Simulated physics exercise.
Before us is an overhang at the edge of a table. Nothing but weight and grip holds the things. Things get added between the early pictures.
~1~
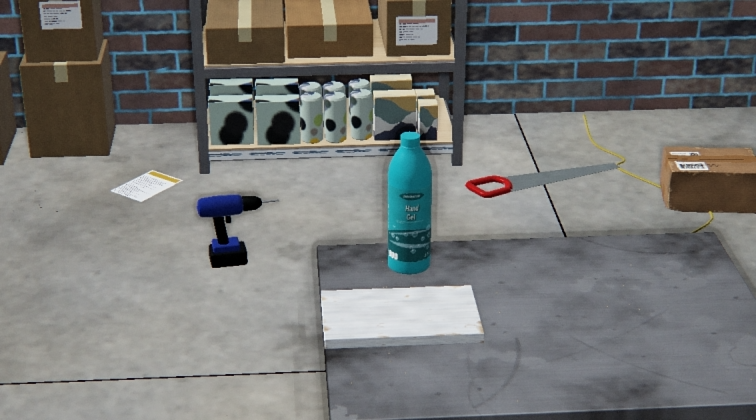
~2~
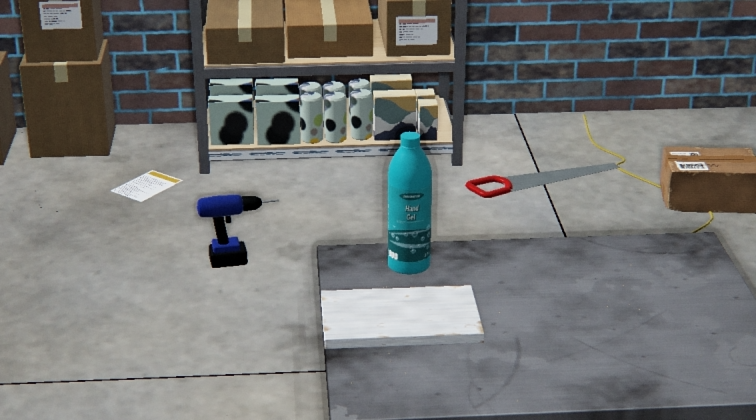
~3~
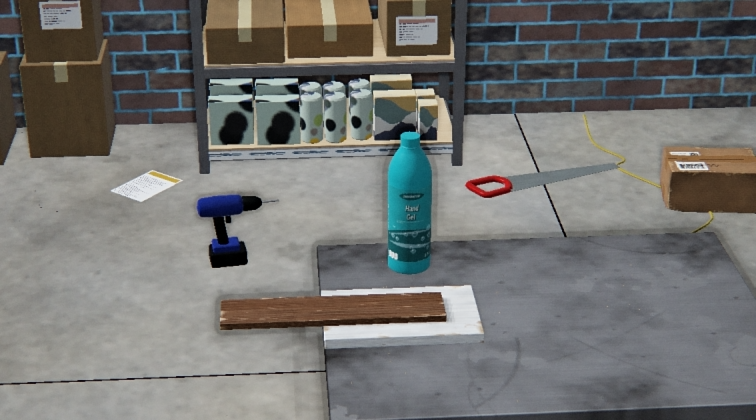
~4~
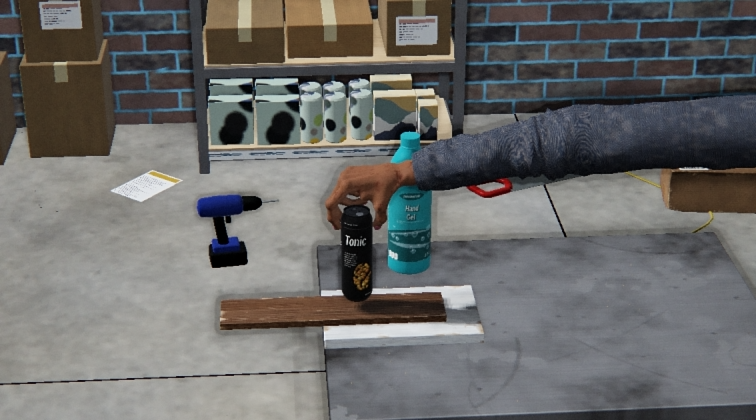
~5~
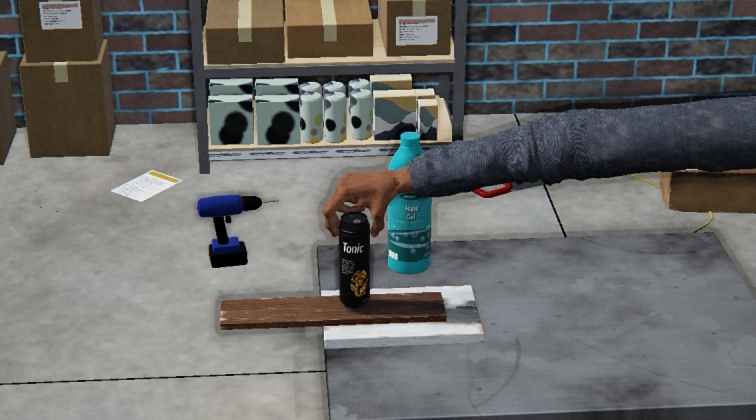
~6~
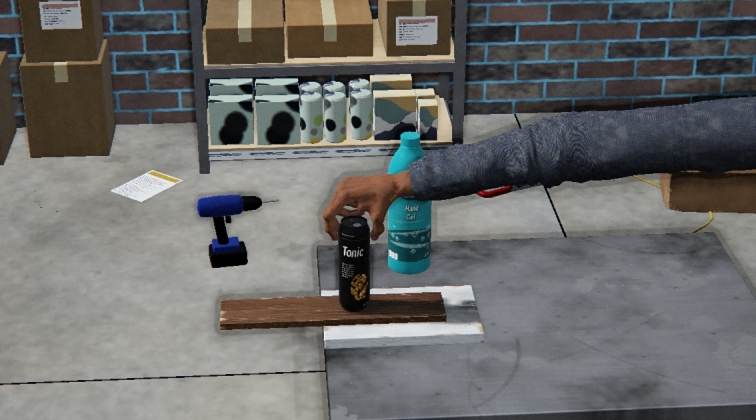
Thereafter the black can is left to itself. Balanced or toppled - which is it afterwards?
Remains on the table.
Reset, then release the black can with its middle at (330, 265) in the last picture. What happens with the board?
In that case it does not fall.
Then, 0.50 s past the last view, nothing moves.
Then, 1.20 s past the last view, black can resting near (354, 265).
Finally, all 4 still in place. Final places as the last picture's camera would see them, black can near (354, 265). The board holds.
